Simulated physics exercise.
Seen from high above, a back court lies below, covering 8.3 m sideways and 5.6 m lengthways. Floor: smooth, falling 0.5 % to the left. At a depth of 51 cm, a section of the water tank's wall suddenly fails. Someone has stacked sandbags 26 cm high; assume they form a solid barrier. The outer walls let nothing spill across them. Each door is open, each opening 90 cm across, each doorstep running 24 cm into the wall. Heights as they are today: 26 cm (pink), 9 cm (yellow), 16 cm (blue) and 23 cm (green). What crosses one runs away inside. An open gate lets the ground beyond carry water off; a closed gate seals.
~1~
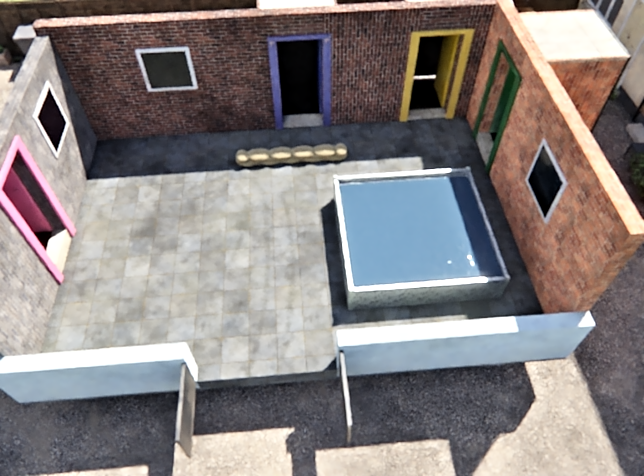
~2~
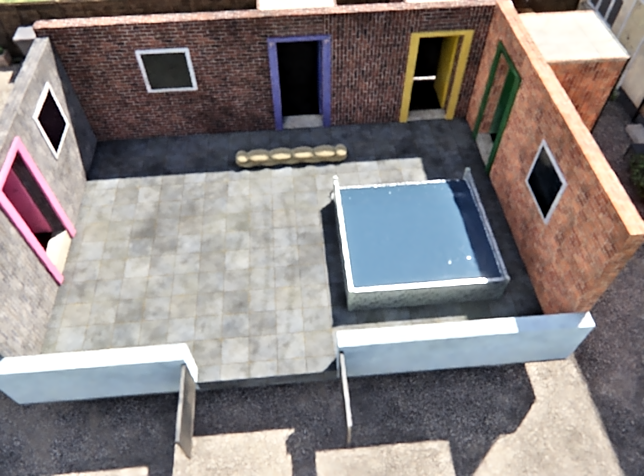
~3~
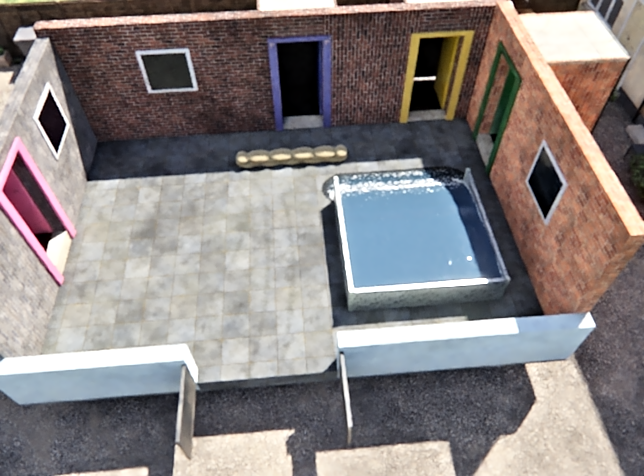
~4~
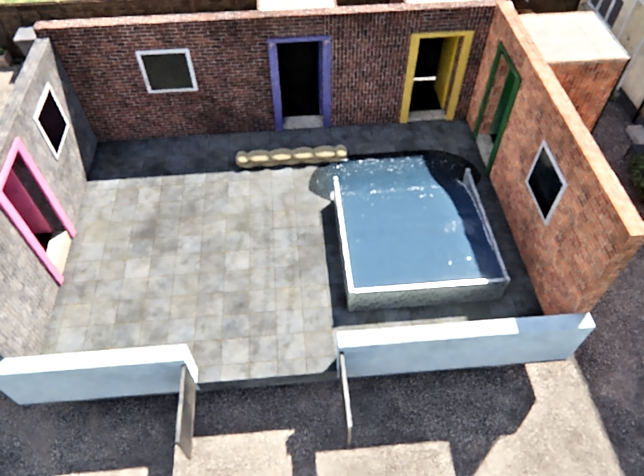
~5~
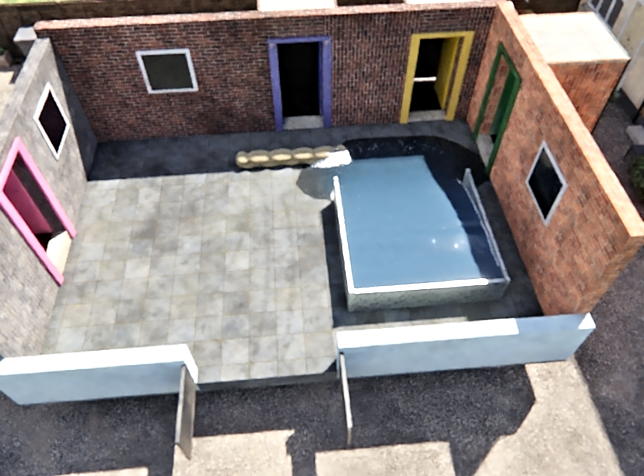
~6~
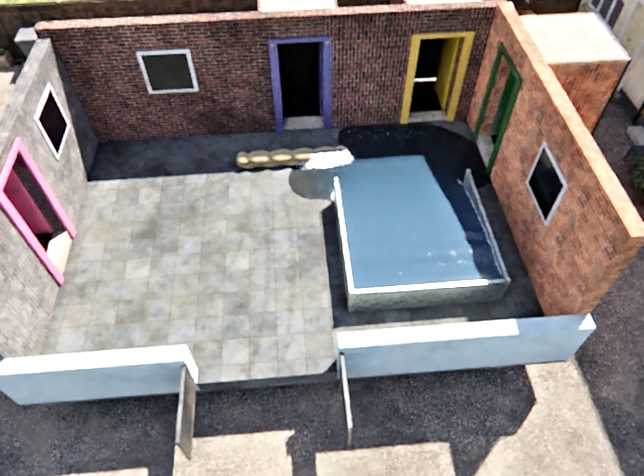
A walled back court with a pale tiled floor is seen from high above, the camera still. A raised tank of blue water stands at the right, near a green door, with yellow and blue doors and a low row of sandbags behind it, and a pink door at left. Water breaks out through the tank's far side, then spreads darkly across the floor toward the back wall and sandbags.
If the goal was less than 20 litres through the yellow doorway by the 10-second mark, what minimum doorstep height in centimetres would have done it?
A doorstep of about 28 cm would have done it.
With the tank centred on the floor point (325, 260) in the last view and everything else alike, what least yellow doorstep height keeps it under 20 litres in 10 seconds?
Then it needs to be around 16 cm high.
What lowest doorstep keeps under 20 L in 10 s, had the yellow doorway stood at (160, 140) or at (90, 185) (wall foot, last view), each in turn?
About 6.0 cm, then about 13.5 cm.
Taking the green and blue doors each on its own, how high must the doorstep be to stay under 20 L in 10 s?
Some 16 cm for green, some 8.5 cm for blue.
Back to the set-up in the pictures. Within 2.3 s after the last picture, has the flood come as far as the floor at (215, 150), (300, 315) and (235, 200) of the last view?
First wet through, second bone-dry, third wet through.
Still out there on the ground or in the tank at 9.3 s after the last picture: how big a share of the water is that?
I'd estimate some 86 in a hundred.
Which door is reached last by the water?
Pink, last of all.
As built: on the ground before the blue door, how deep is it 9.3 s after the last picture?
Depth: Near 4.5 cm.
Then, 0.7 s after the last picture water covers 20 % of the floor, deepest (38 cm) near (381, 124); 15 cm at the yellow door, 32 litres in over its 9 cm doorstep.
Then, 2.3 s after the last picture water covers 45 % of the floor, deepest (32 cm) near (459, 119); 29 cm at the yellow door, 227 litres in over its 9 cm doorstep.
Then, 9.3 s after the last picture water covers 90 % of the floor, deepest (14 cm) near (37, 371); 5 cm at the yellow door, 391 litres in over its 9 cm doorstep.
At the yellow door as built, the water peaked near 30 cm, 1.7 s after the last picture.
Run again over the same 10 s with other heights there, 73 litres in over 22.5 cm, 10 litres over 30.5 cm. The limit of 20 litres is kept from about 28 cm up.
